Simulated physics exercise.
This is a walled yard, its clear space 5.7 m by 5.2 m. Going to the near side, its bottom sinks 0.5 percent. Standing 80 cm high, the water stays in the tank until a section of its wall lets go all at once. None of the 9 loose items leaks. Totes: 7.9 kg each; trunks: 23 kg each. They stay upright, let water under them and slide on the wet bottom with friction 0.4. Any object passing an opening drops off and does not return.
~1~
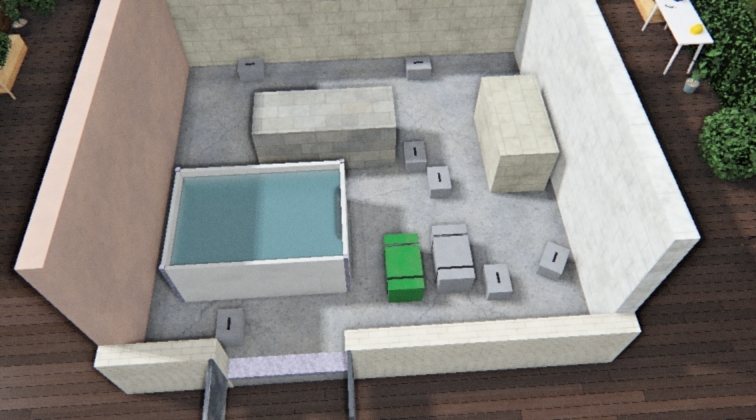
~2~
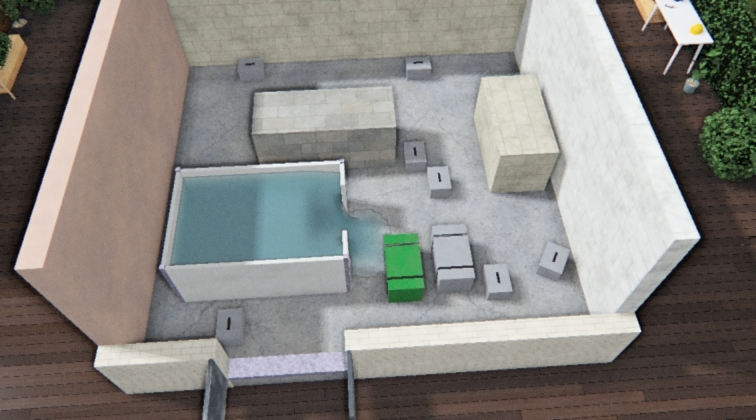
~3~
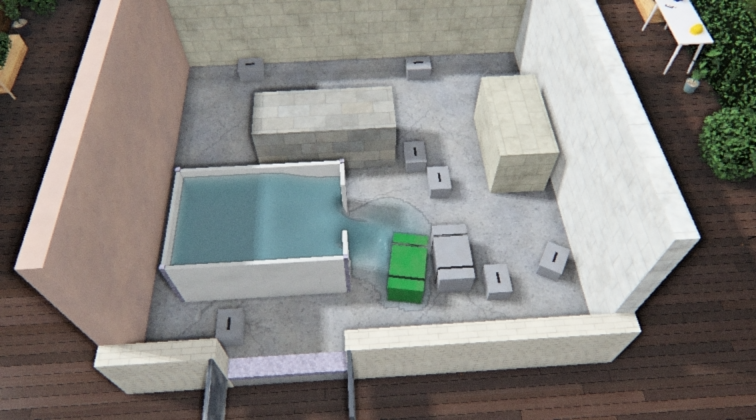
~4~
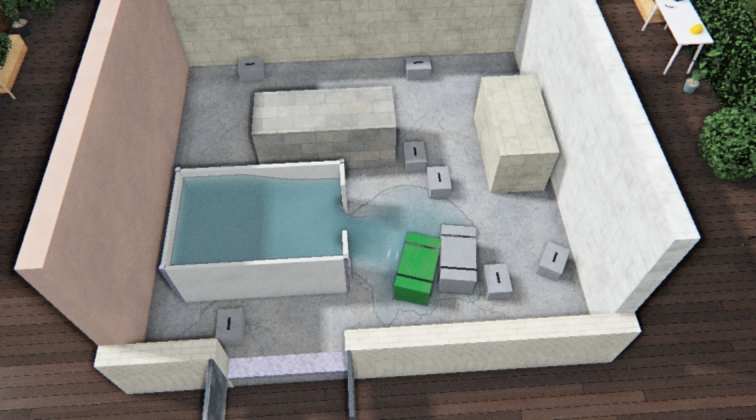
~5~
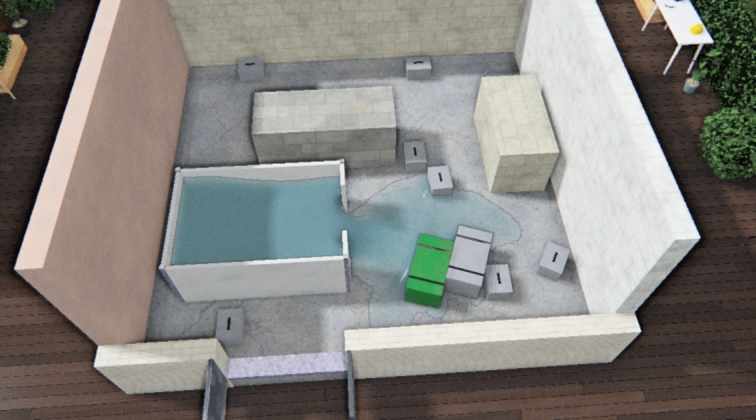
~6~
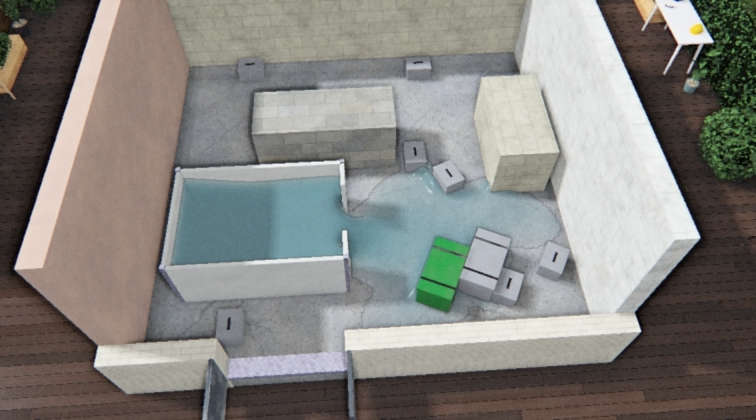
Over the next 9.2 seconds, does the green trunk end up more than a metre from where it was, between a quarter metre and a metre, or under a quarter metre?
Movement: Big.
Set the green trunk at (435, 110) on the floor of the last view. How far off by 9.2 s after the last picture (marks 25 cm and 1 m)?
From that spot, it is pushed far off.
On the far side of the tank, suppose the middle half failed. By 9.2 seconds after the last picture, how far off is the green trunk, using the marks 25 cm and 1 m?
Well, the green trunk scoots a modest distance.
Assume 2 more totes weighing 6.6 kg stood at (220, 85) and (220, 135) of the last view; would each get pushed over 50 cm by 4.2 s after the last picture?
In sequence: Within it, then within it.
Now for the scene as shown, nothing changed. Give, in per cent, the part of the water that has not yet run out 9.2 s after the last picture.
Around 96 per cent of the water is still in there.
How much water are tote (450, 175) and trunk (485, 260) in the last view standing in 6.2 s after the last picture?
Roughly 7 and 14 cm.
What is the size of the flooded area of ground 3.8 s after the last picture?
Some 20 m2 of it.
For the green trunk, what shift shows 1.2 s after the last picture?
Shift by then: About 140 cm.
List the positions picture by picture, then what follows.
The first frame shows the green trunk at (404, 261) rests on the ground; 2.8 m2 under water; 0 of 9 have shifted.
The second frame shows the green trunk at (404, 261) rests on the ground; 3.4 m2 under water; 0 of 9 have shifted.
The third frame shows the green trunk at (408, 261) rests on the ground, 6 cm from its start; 3.9 m2 under water; 1 of 9 have shifted.
The fourth frame shows the green trunk at (419, 262) rests on the ground, 19 cm from its start; water covers 4.8 m2; 2 of 9 have shifted.
The fifth frame shows the green trunk at (431, 264), on the bottom, 35 cm from its start; 6.1 m2 under water; 2 of 9 have shifted.
The sixth frame shows the green trunk at (444, 267), on the bottom, 52 cm from its start; water covers 7.4 m2; 4 of 9 have shifted.
Then, 1.2 s after the last picture the green trunk is near (520, 290), 1.5 m from its start, afloat; 0 of 9 are out; 4 afloat.
Then, 3.8 s after the last picture the green trunk is near (485, 212), 1.3 m from its start, afloat; 0 of 9 are out; 4 afloat.
Then, 6.2 s after the last picture the green trunk is near (465, 180), 1.5 m from its start, afloat; 0 of 9 are out; 6 afloat.
Then, 9.2 s after the last picture the green trunk is near (408, 87), 3.1 m from its start, afloat; 0 of 9 are out; 6 afloat.
